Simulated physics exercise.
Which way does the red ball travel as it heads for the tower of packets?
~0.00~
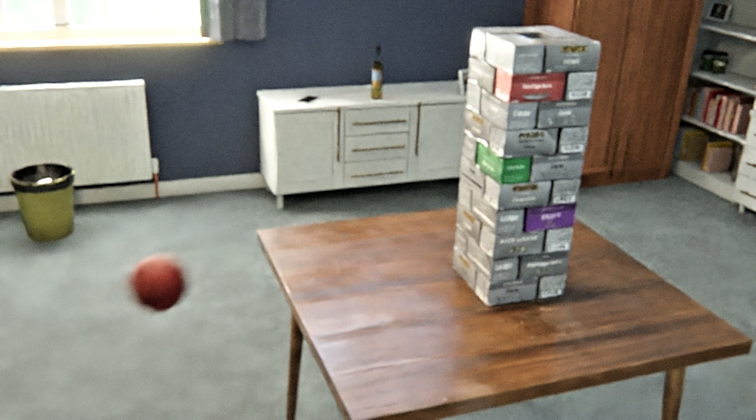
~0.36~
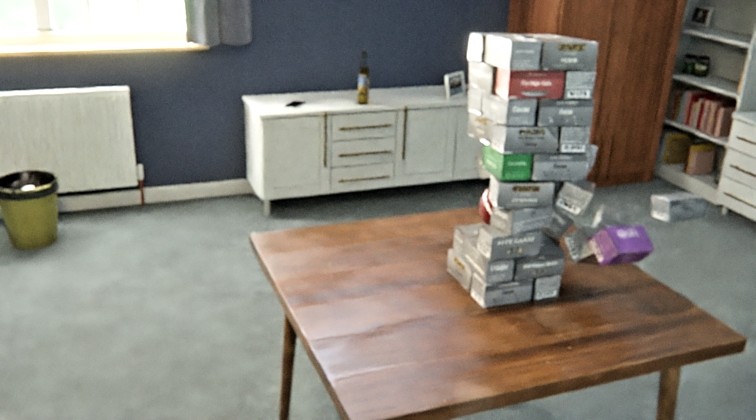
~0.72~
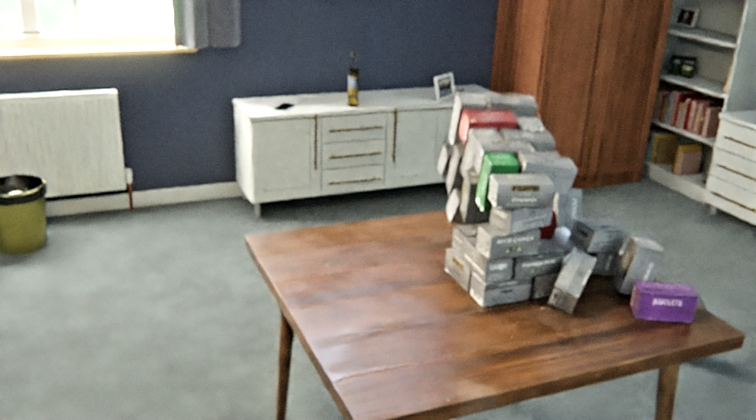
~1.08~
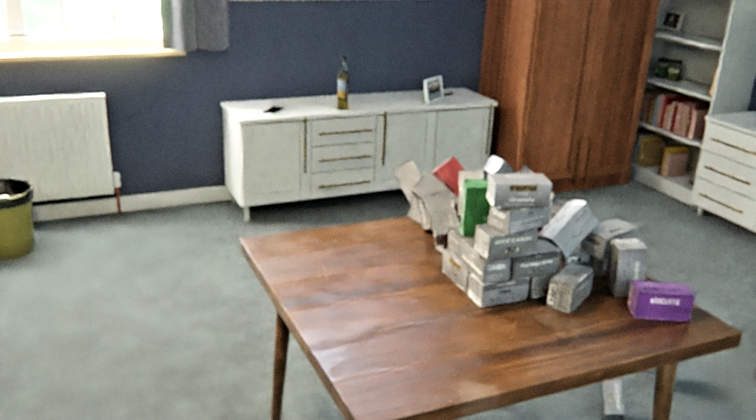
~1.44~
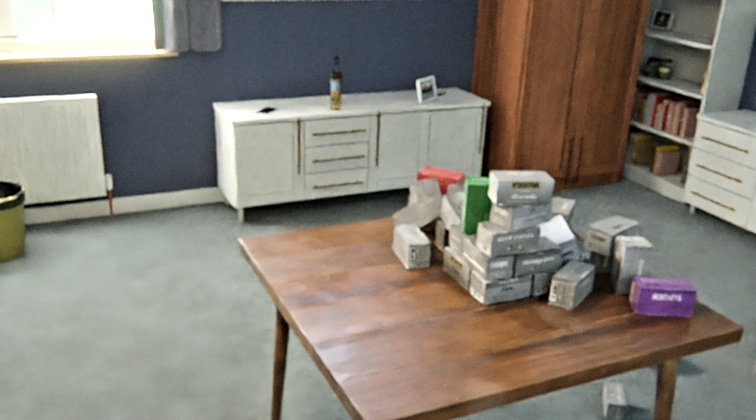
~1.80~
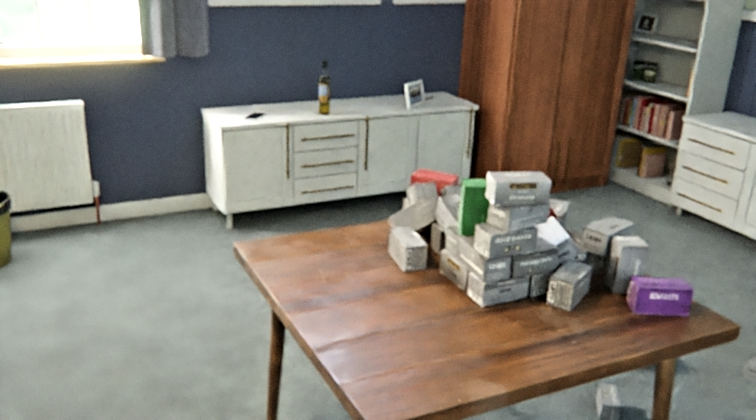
The red ball travels to the right, from the open floor side into the tower.
